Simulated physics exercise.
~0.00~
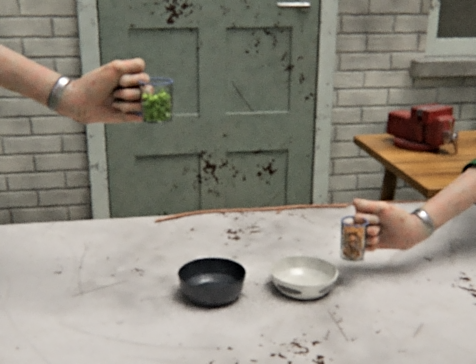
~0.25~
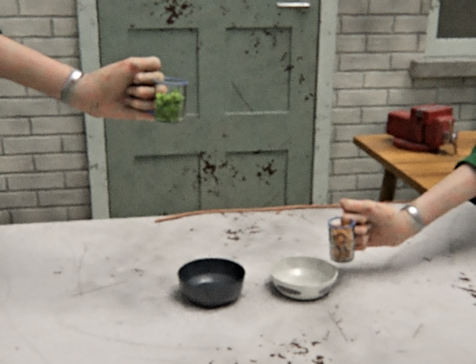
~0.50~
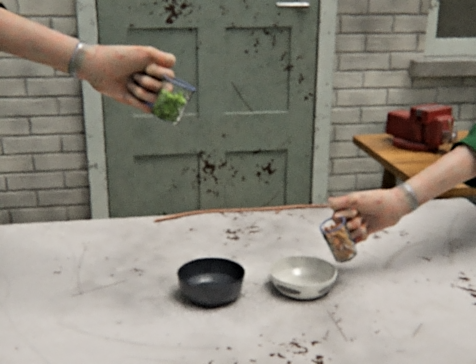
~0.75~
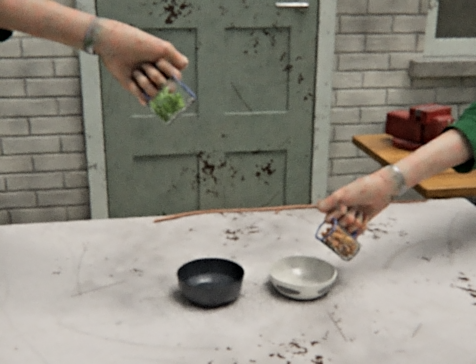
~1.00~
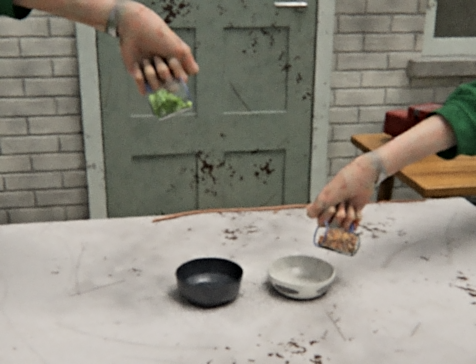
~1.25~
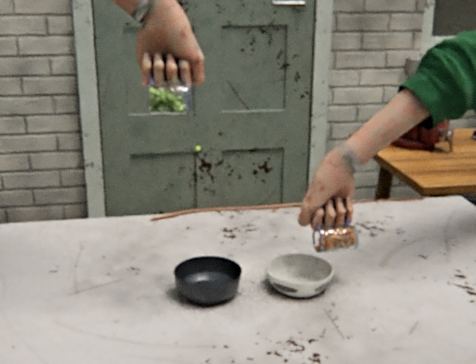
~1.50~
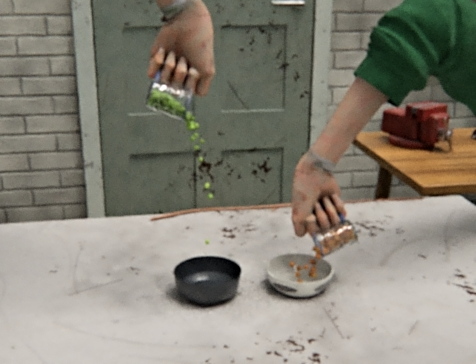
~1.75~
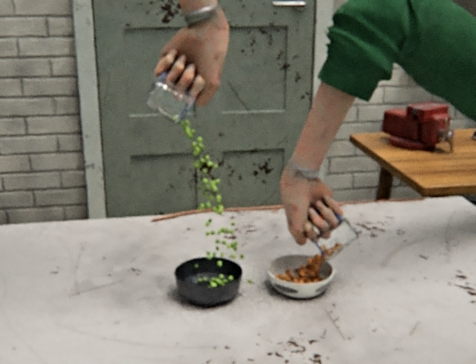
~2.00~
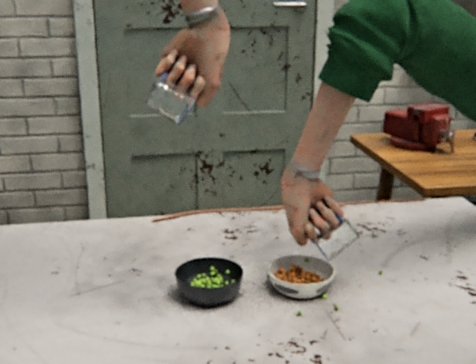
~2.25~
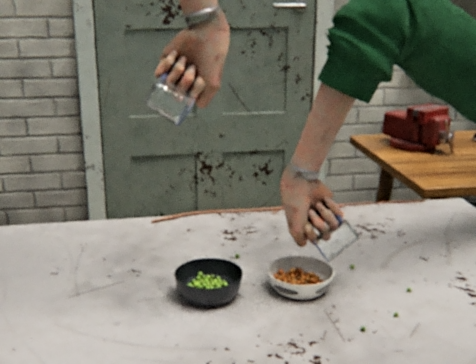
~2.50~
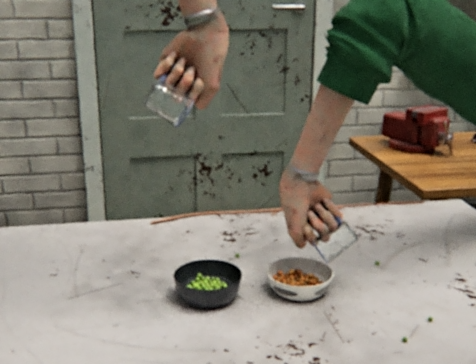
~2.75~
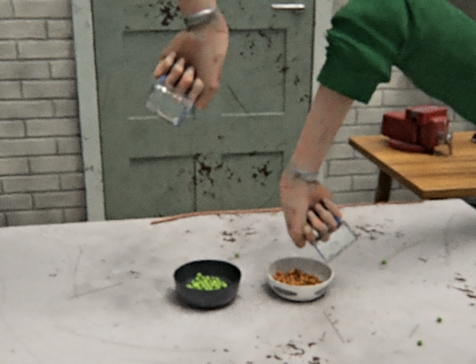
Two hands, one holding a clear cup of green pieces high on the left and the other a cup of orange-brown pieces low on the right, reach over a pale, stained table. Both cups shift slightly toward the centre, then tilt onto their sides above a black bowl and a white bowl. The green pieces begin to fall in a long, thin stream, while the orange-brown ones slide down a short drop. The cups tip further and empty. Most of the green lands in the black bowl, with a few bits scattered on the table, and the orange-brown pieces settle in the white bowl.
